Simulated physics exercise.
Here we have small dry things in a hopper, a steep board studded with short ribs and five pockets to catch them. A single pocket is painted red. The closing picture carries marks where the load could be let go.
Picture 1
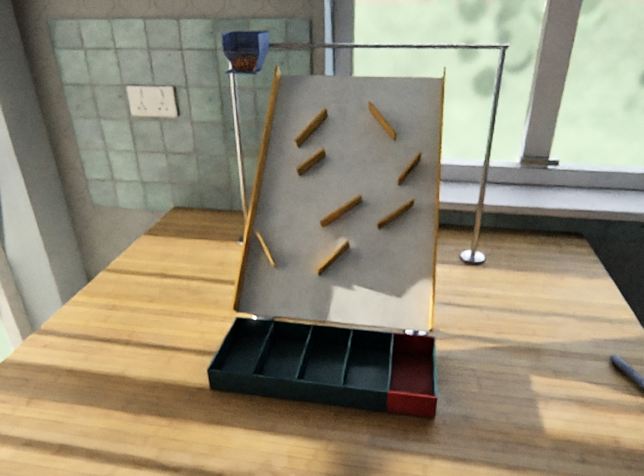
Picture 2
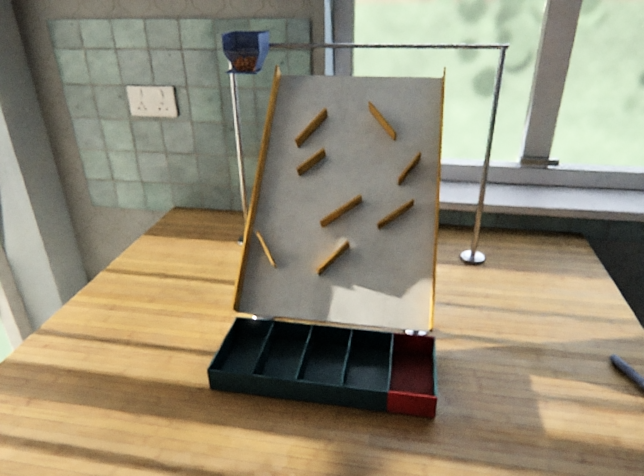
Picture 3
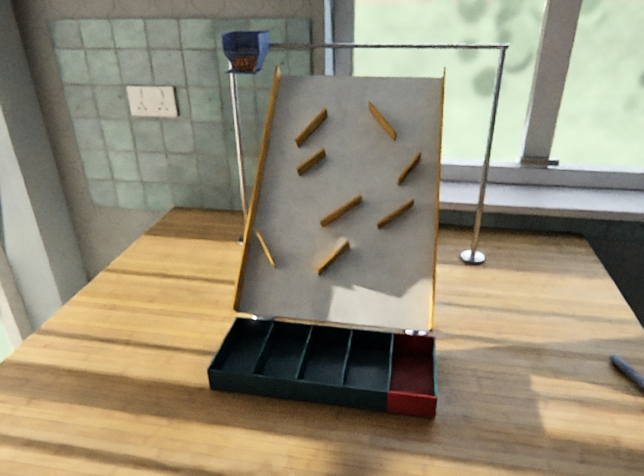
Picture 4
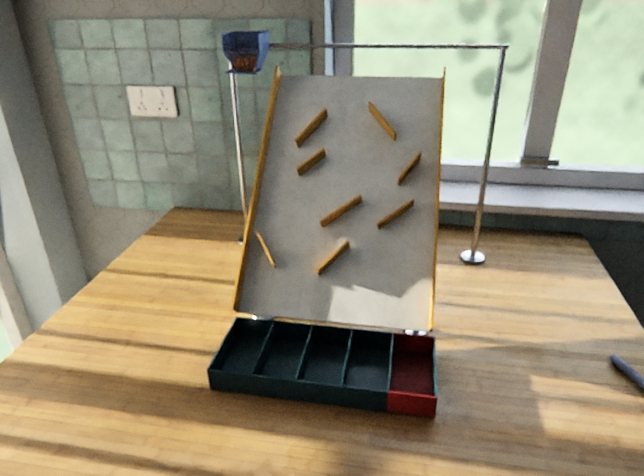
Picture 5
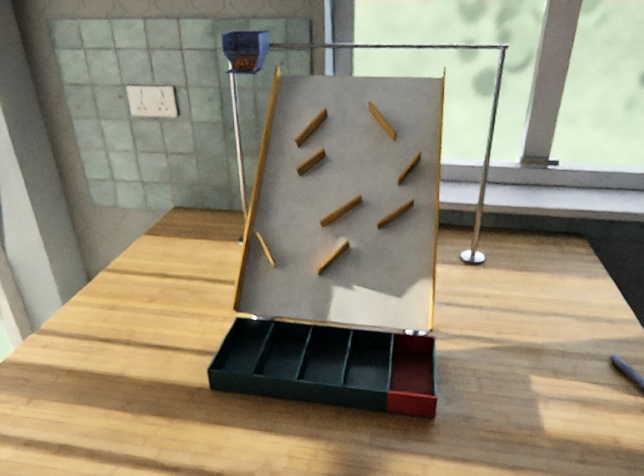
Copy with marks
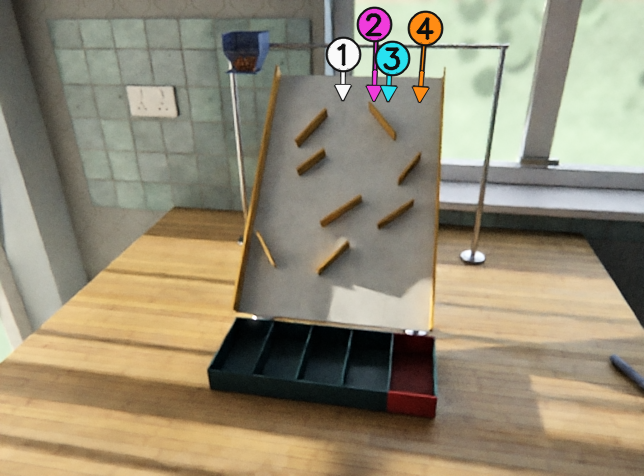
Nothing moved except faint shifts in the sunlight and shadows around a small hopper and a steep board with short angled ribs, which stood above five empty pockets, the far right one red.
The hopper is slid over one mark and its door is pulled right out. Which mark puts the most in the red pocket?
Choose 4.
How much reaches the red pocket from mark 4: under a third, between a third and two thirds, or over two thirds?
Between a third and two thirds.
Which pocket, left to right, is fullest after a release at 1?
It is the second one.
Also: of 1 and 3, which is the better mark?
That would be 3.
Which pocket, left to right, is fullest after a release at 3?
It is the third one.
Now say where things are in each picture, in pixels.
The first frame shows hopper (250, 64), clay pellets, door shut.
The second frame shows ribs (295, 140) to (326, 108), (369, 102) to (395, 133), (297, 169) to (324, 148).
The third frame shows ribs (399, 179) to (420, 152), (320, 222) to (361, 195), (378, 224) to (414, 199).
The fourth frame shows ribs (257, 231) to (273, 264), (317, 270) to (348, 241).
The fifth frame shows red pocket (411, 403), number 5 of 5 from the left.
On the marked copy, mark 1 meets the board at (342, 94); mark 2 meets the board at (374, 95); mark 3 meets the board at (388, 95); mark 4 meets the board at (420, 96).
For mark 1, not one piece in the red pocket, almost all in other pockets, about a tenth held on the board.
For mark 2, just a few in the red pocket, almost all in other pockets.
For mark 3, about a tenth in the red pocket, the larger part in other pockets.
For mark 4, roughly half in the red pocket, roughly half in other pockets, just a few outside the box.
